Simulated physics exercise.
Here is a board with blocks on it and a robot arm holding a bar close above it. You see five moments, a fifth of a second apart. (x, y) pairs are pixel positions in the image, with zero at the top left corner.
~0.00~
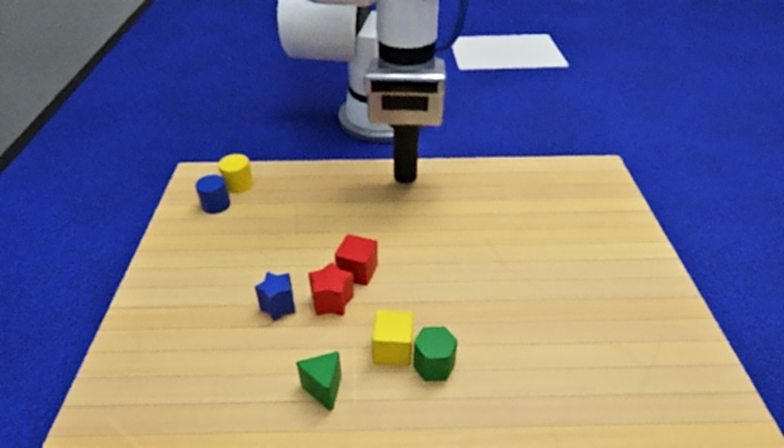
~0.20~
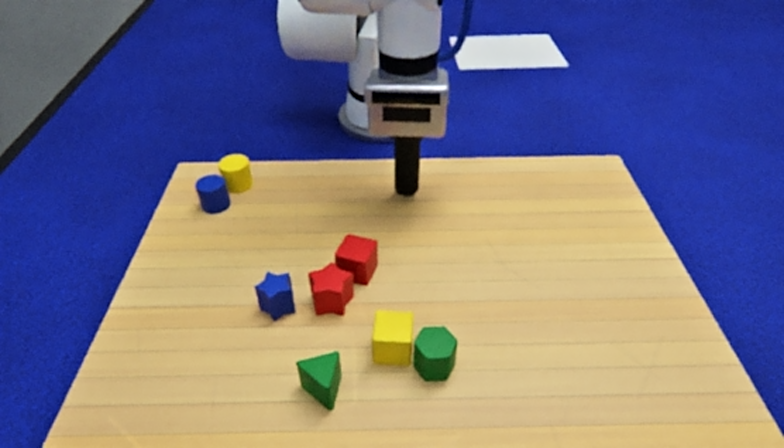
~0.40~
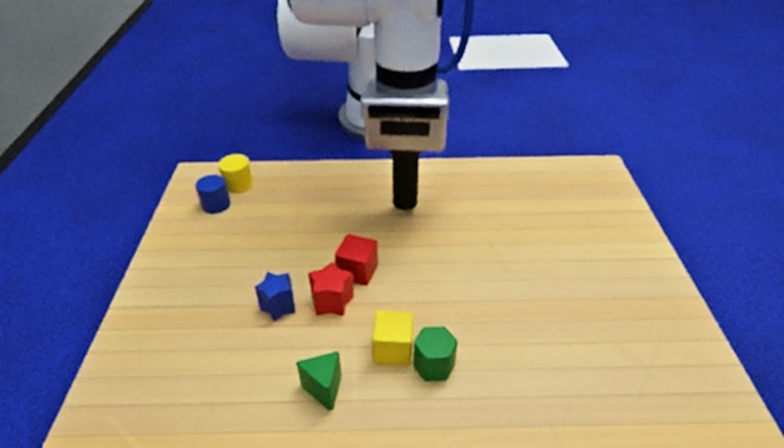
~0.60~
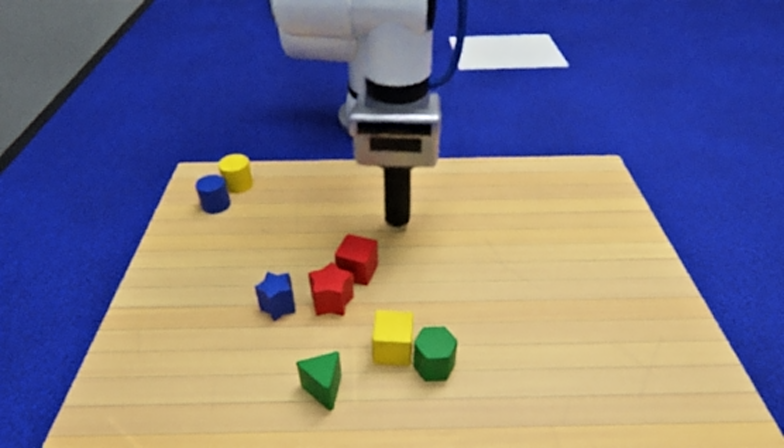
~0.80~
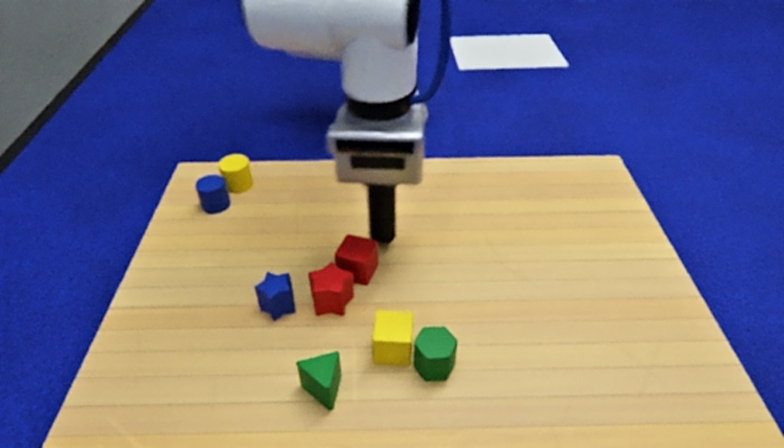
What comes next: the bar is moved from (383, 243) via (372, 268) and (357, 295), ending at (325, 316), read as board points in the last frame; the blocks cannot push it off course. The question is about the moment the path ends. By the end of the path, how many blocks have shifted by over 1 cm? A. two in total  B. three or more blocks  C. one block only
B (three or more blocks)
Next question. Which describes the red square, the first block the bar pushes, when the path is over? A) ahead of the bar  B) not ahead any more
A (ahead of the bar)
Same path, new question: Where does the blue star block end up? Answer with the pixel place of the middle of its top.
Close to (254, 289).
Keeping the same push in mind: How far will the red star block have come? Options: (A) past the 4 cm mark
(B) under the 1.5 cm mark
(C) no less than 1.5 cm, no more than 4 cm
Choice A: Past the 4 cm mark.
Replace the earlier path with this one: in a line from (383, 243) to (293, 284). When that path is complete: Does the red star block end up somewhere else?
Yes, I think so.
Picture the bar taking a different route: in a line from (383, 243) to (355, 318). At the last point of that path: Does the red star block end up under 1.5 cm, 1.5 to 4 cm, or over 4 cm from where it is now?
If I had to pick, the red star block travels beyond 4 cm here.
On the path given first. One third of the way, bar at (371, 262); red star block at (321, 283); red square at (344, 260), turned 25° clockwise.
Two thirds of the way, bar at (356, 288); blue star block at (266, 286), turned 40° clockwise; red star block at (292, 304), turned 20° clockwise; red square at (324, 285), turned 40° clockwise.
At the end, bar at (324, 309); blue star block at (254, 289), turned 95° clockwise; red star block at (252, 325), turned 25° clockwise; red square at (289, 305), turned 45° clockwise; yellow square unmoved.
